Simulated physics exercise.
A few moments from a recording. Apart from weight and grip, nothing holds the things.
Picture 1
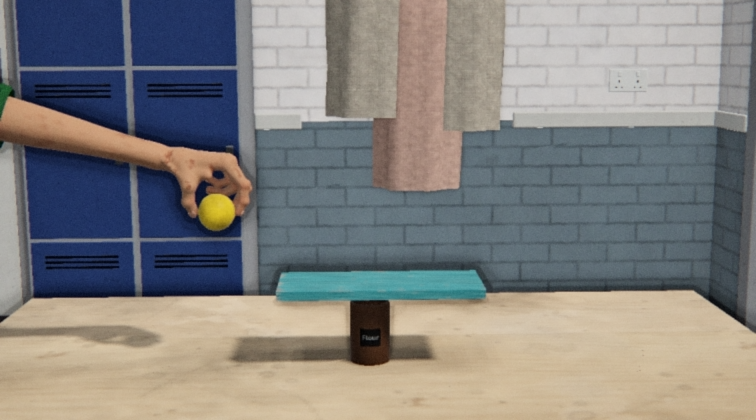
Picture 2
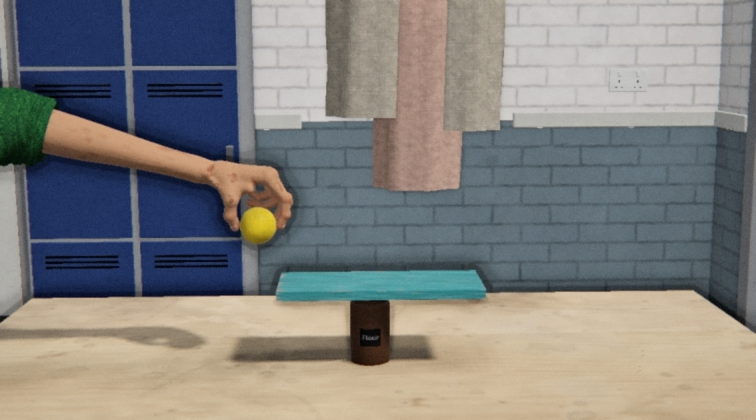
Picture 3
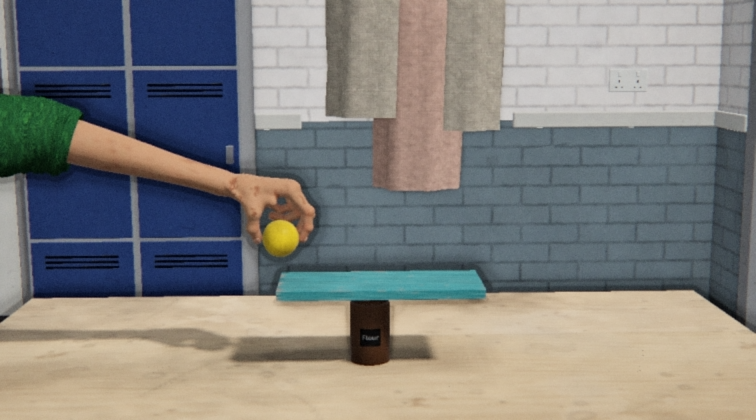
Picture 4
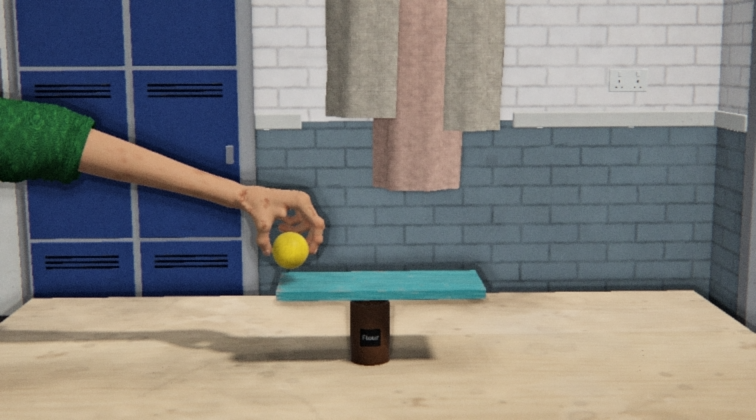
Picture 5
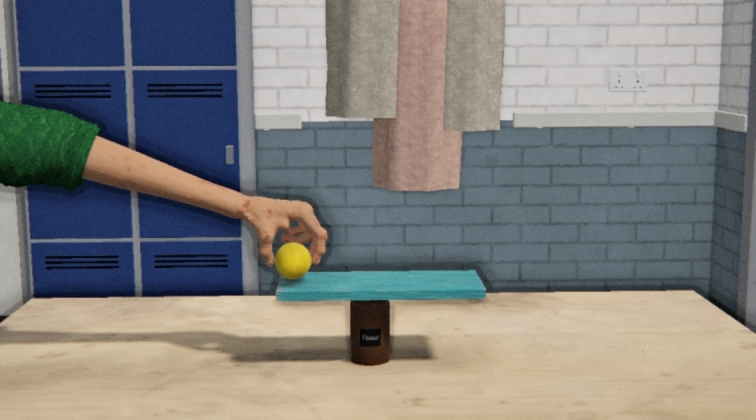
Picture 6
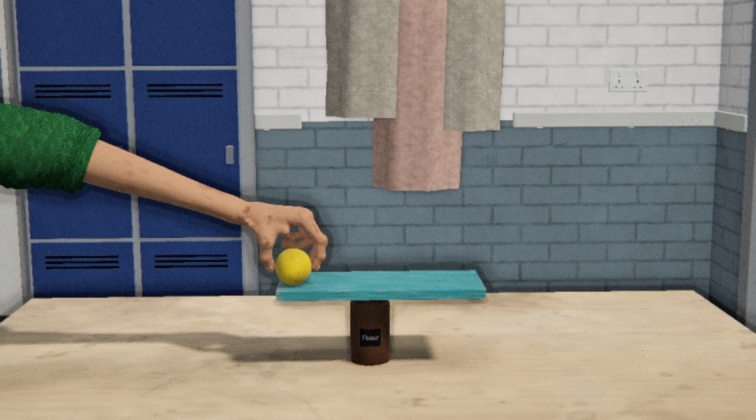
An arm in a green sleeve reaches in from the left, its hand holding a yellow lemon, in a room seen from the front across a pale wooden table. A teal board lies across a brown jar, with blue lockers, hanging cloths and a white and grey-blue brick wall behind. The hand moves right and downward, slowing as it sets the lemon on the board's left end, still holding it, while the camera stays still.
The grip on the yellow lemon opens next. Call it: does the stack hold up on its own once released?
Holds up.
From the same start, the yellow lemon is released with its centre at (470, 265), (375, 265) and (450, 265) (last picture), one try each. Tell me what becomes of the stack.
The stack tumbles down the first time, remains standing the second time, and tumbles down the third time.
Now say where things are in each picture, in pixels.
The first frame shows coming down; yellow lemon (217, 213); brown jar (370, 325).
The second frame shows coming down; yellow lemon (258, 226); brown jar (370, 325).
The third frame shows coming down; yellow lemon (281, 238); brown jar (370, 325).
The fourth frame shows coming down; yellow lemon (290, 251); brown jar (370, 325).
The fifth frame shows coming down; yellow lemon (293, 261); brown jar (370, 325).
The sixth frame shows set down, still held; yellow lemon (293, 267); brown jar (370, 325).
Then, 0.20 s after the last picture, nothing has stirred.
Then, 0.50 s after the last picture, yellow lemon resting near (293, 268).
At rest, all 3 in place. Seen from the same camera at the end, yellow lemon near (293, 268). The stack holds.
